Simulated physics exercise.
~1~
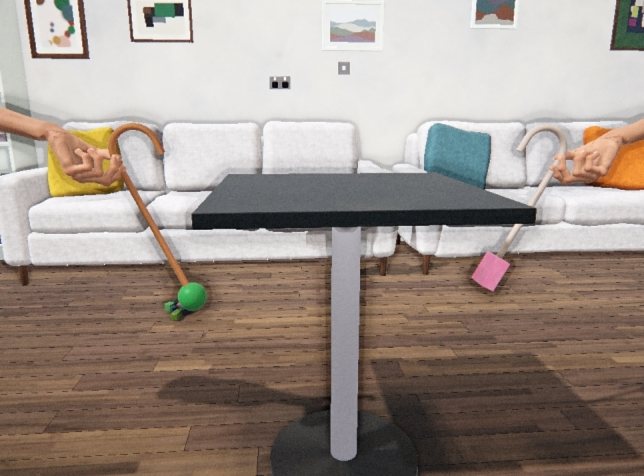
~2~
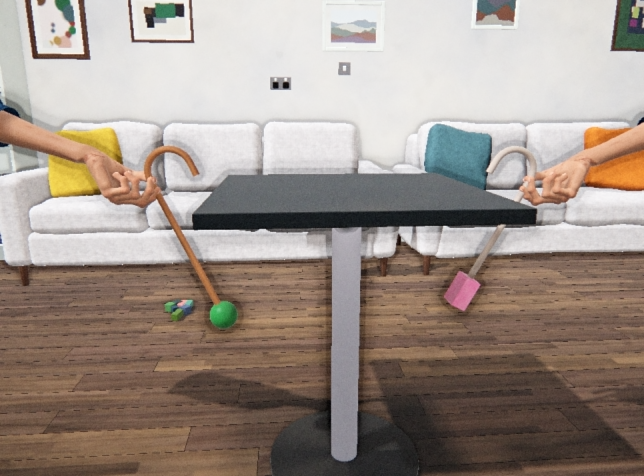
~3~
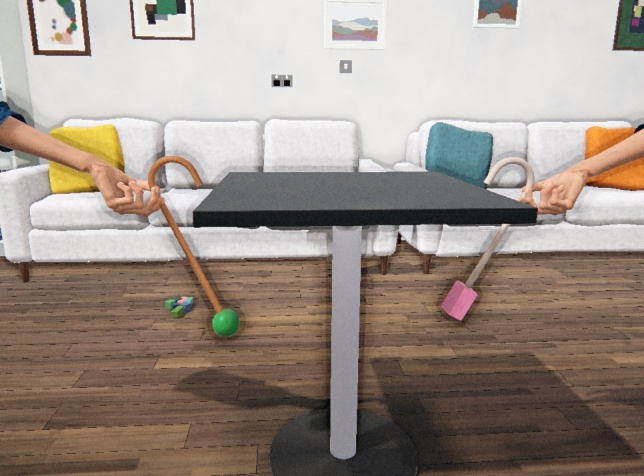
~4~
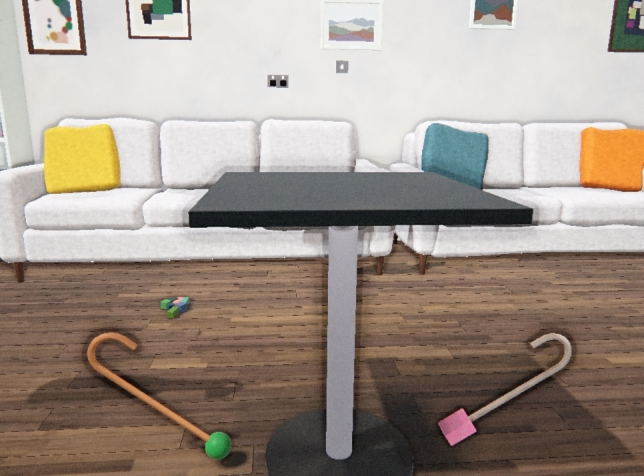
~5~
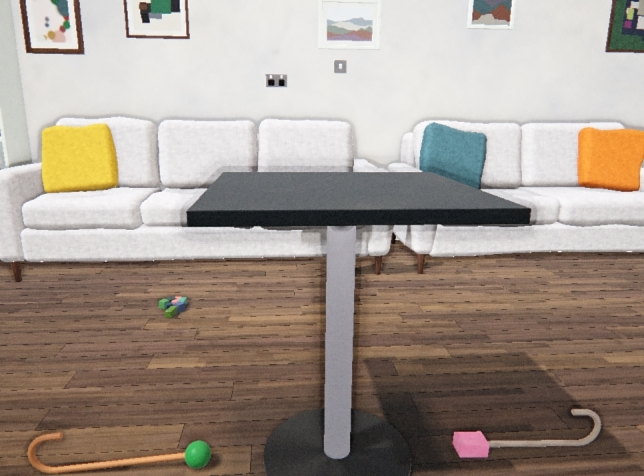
Living room, hands lowering a green-ended ladle and a pink brush beside a dark table and letting go, both falling to the floor.
